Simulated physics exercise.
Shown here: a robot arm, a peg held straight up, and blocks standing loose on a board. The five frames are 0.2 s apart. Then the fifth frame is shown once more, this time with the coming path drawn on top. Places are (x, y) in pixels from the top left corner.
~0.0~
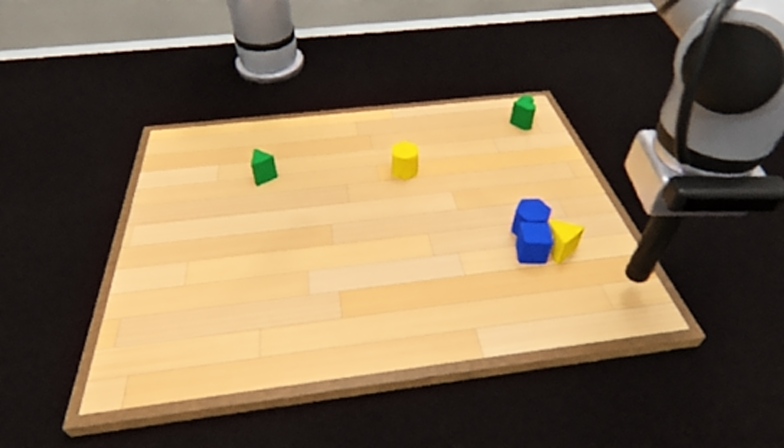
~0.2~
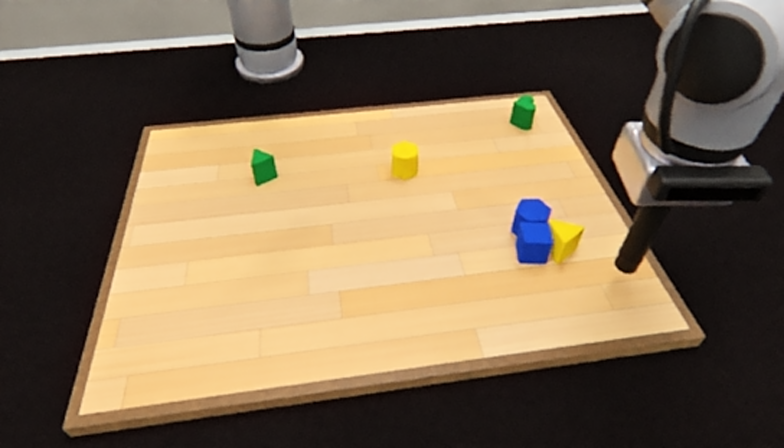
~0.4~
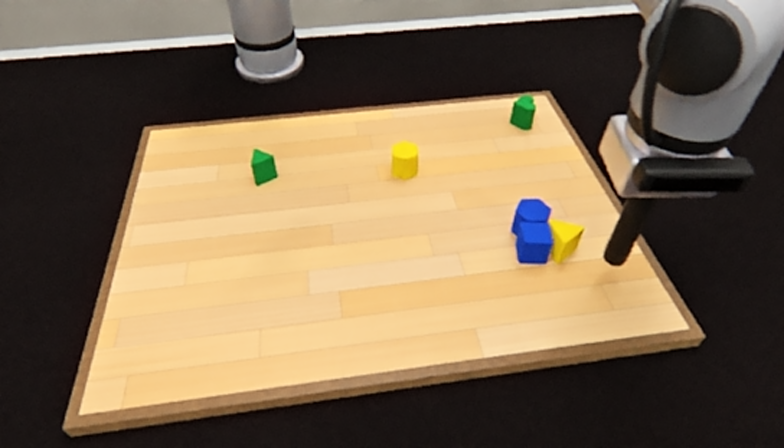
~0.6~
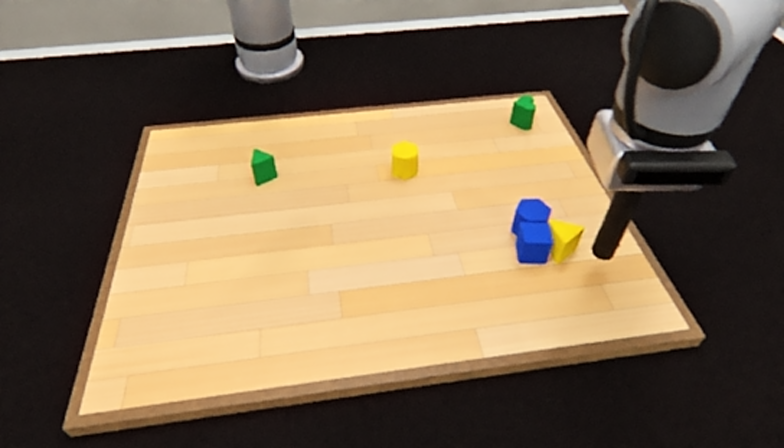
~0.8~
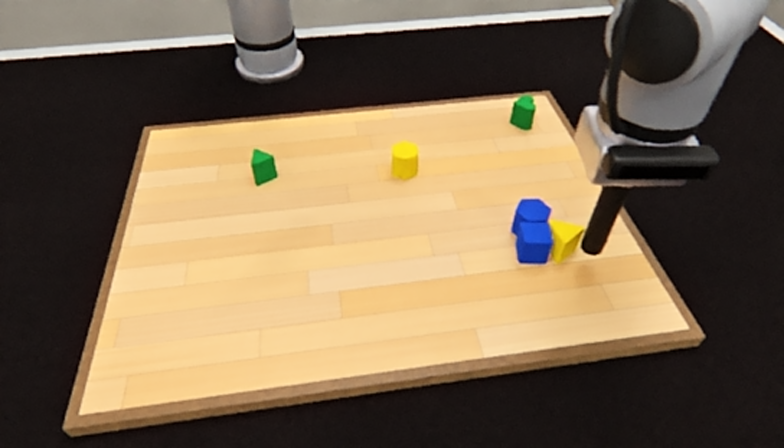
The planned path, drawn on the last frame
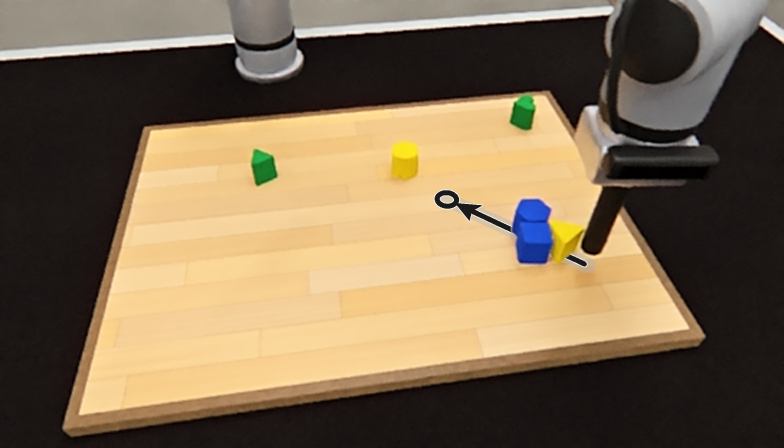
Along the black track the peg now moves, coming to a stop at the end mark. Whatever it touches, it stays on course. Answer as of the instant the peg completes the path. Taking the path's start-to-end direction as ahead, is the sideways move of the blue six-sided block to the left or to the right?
Gets pushed right.
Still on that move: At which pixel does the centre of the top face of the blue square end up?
Its top centre is at about (509, 230).
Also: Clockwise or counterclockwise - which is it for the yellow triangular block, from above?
Viewed from overhead, the yellow triangular block winds up turned anticlockwise.
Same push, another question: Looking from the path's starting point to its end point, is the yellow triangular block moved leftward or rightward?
Seen from start to end, it moves left.
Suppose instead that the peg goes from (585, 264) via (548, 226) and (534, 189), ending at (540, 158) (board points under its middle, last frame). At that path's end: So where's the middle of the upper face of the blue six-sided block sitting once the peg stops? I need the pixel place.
Its top middle: (511, 200).
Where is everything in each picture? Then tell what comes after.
In the first picture, peg's lower end (636, 275); yellow six-sided block (405, 150); blue six-sided block (534, 209); blue square (537, 232); yellow triangular block (566, 229).
In the second picture, peg (625, 266); blocks still.
In the third picture, peg (614, 259); blocks still.
In the fourth picture, peg (602, 253); blocks still.
In the fifth picture, peg (591, 248); yellow six-sided block (405, 150); blue six-sided block (534, 209); blue square (537, 232); yellow triangular block (566, 229).
Drawn move, in a line from (585, 264) to (447, 199).
What follows on the original path. One third of the way, peg (539, 225); blue six-sided block (502, 194), turned 65° clockwise; blue square (513, 229), turned 55° anticlockwise; yellow triangular block (519, 212), turned 40° anticlockwise.
Two thirds of the way, peg (491, 203); blue six-sided block (475, 181); blue square (509, 230), turned 75° anticlockwise; yellow triangular block (469, 200), turned 25° anticlockwise.
At the end, peg (449, 183); yellow six-sided block still; blue six-sided block (454, 162), turned 205° clockwise; blue square (509, 230), turned 75° anticlockwise; yellow triangular block (445, 192), turned 115° anticlockwise.
